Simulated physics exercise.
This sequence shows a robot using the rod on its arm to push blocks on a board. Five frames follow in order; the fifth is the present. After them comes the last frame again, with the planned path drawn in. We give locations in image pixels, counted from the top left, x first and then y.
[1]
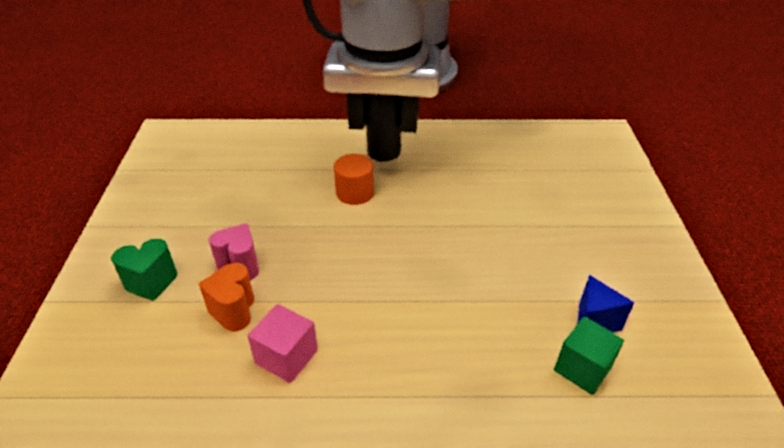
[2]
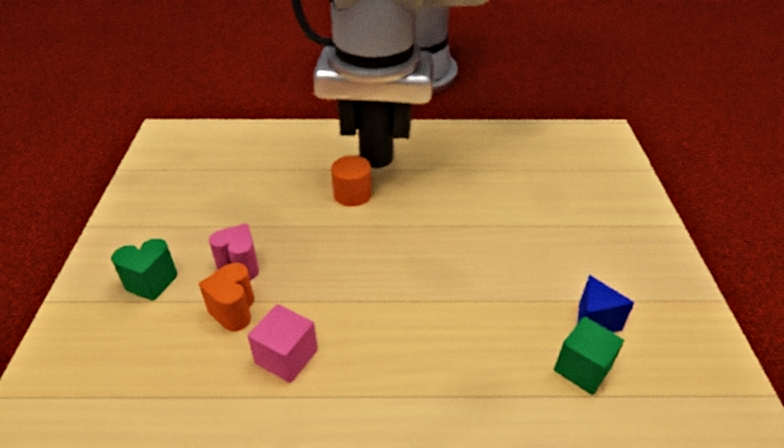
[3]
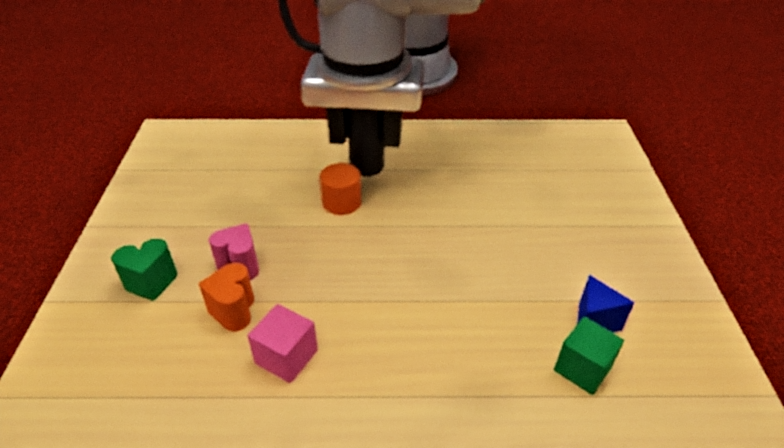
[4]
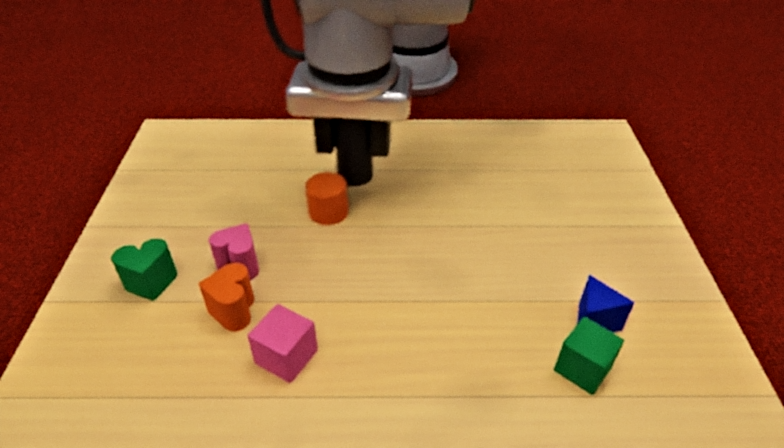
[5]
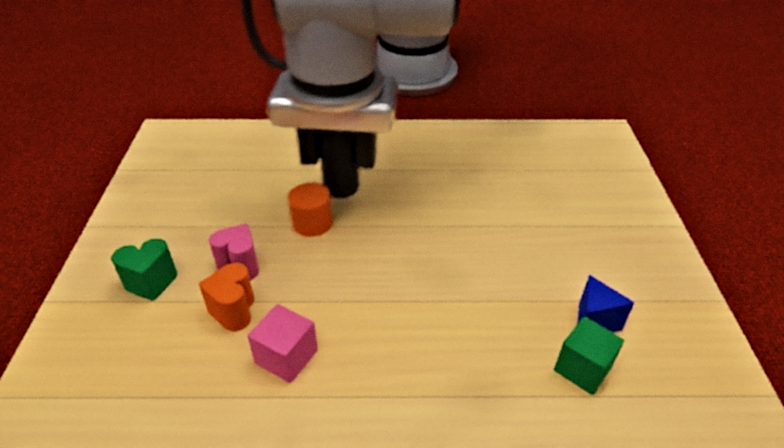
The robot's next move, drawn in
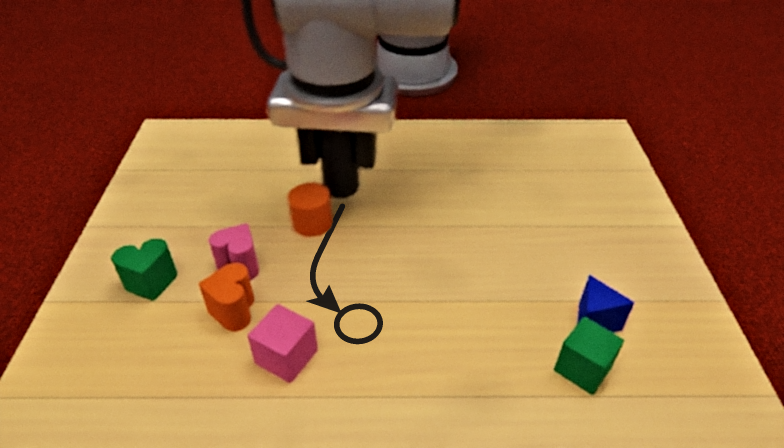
On a light wooden board with colorful blocks scattered across it, a robot arm nudged an orange cylinder a short way toward the lower left with its dark rod, while the other pieces stayed still.
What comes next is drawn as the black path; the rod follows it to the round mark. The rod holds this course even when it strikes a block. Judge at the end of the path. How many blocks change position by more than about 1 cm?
Counting only shifts above 1 cm, I get one block.
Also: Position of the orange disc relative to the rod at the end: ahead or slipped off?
Slipped clear.
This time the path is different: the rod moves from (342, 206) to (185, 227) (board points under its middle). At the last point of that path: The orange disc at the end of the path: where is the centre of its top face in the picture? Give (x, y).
Near (259, 216).
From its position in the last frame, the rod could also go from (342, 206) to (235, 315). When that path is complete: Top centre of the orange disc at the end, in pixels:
It should be at (236, 230) by then.
Drawn move, from (342, 206) over (324, 244) and (315, 288) to (358, 323).
The first path, step by step. One third of the way, rod at (322, 225); orange disc at (279, 217).
Two thirds of the way, rod at (313, 269); orange disc at (275, 219).
At the end, rod at (357, 304); pink square piece still; orange disc at (275, 219).
